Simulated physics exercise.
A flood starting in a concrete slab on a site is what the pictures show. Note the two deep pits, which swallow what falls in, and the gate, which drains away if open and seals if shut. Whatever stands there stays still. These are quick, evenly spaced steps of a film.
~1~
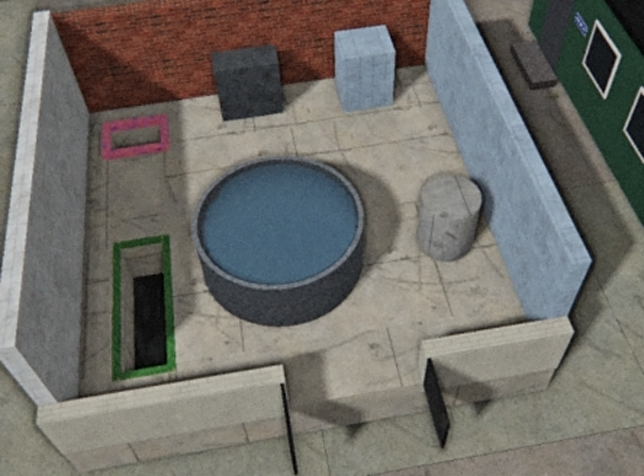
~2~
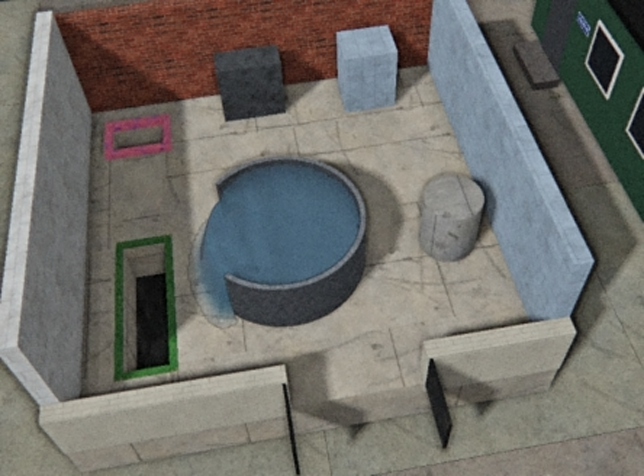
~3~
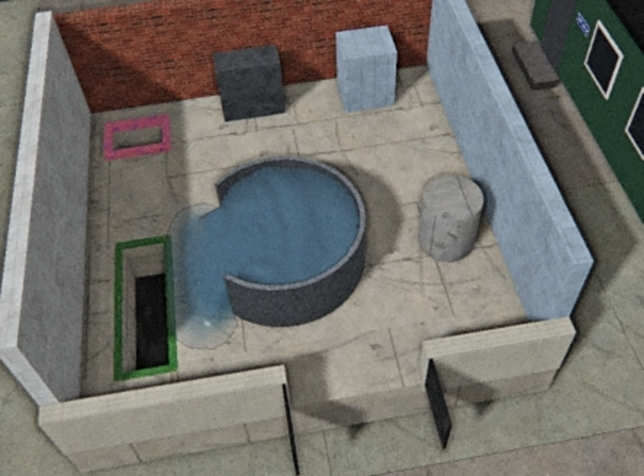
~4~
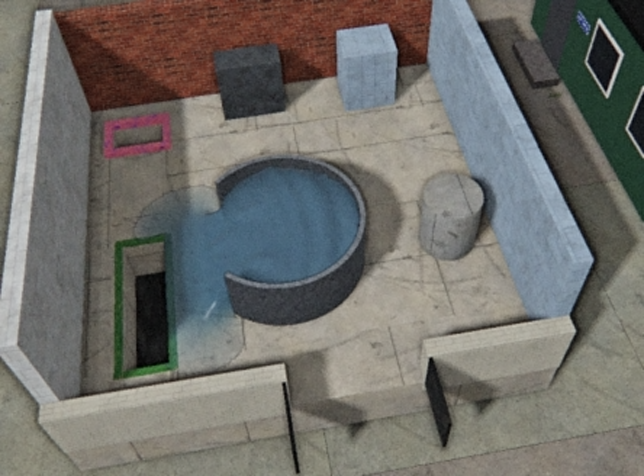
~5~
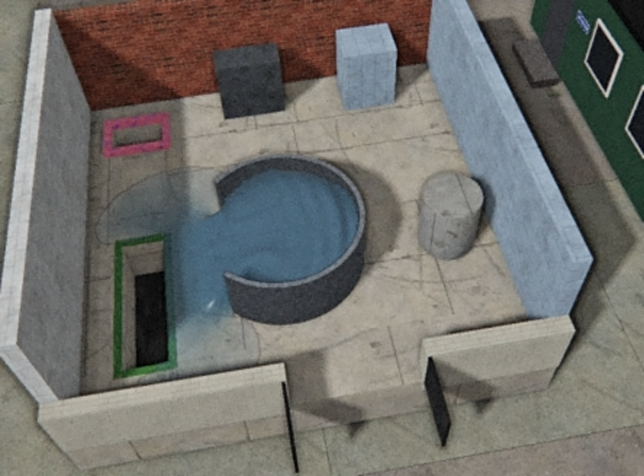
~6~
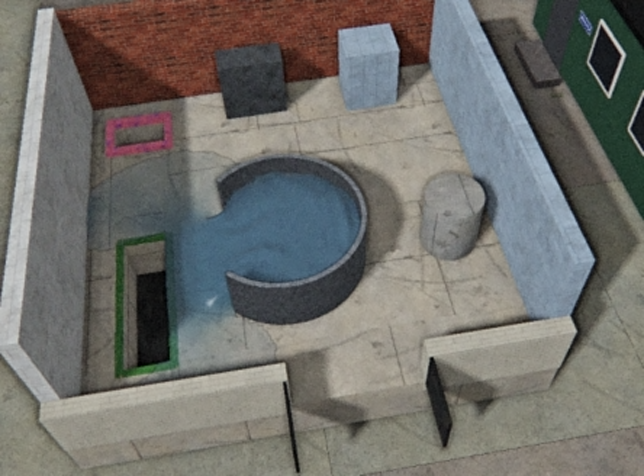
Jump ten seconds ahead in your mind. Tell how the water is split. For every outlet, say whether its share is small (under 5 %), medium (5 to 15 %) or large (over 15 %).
Result - gate: Small; pink pit: Small; green pit: Large.
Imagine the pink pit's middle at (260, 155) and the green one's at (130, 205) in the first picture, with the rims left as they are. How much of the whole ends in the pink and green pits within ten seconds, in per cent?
Per cent by pit - pink: 0 / green: 55.
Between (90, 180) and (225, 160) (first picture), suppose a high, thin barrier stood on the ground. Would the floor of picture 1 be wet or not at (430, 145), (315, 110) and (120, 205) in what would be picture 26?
Going spot by spot: High and dry, then high and dry, then drenched.
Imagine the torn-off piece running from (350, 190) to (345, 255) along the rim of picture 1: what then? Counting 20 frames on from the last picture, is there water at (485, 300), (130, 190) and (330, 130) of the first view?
So the first one is drenched, the next left untouched, and the last drenched.
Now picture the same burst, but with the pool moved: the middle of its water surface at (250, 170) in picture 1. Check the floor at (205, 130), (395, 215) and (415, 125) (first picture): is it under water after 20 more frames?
Spot 1 wetted, spot 2 unwetted, and spot 3 unwetted.
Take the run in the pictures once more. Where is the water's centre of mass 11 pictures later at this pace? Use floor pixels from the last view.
I'd mark it close to (230, 243).
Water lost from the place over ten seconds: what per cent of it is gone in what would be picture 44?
Close to 90 per cent, I'd say.
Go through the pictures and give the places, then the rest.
In the first picture, the round tank at (278, 221) is whole and still.
In the second picture, the front is at (230, 323), out from the gap at (207, 259).
In the third picture, the front is at (188, 212), out from the gap at (207, 260).
In the fourth picture, water pours out at (208, 260) and has run to (169, 196).
In the fifth picture, water pours out at (207, 260) and has run to (139, 187).
In the sixth picture, water pours out at (209, 260) and has run to (90, 194).
A moment on, water covers 25 % of the floor; the gate 0 %, the pink pit 0 %, the green pit 30 %.
Next, water covers 30 % of the floor; the gate 0 %, the pink pit 0 %, the green pit 47 %.
Then, water covers 40 % of the floor; the gate 0 %, the pink pit 1 %, the green pit 61 %.
Later, water covers 50 % of the floor; the gate 0 %, the pink pit 1 %, the green pit 73 %.
In the end, water covers 65 % of the floor; the gate 0 %, the pink pit 1 %, the green pit 80 %.
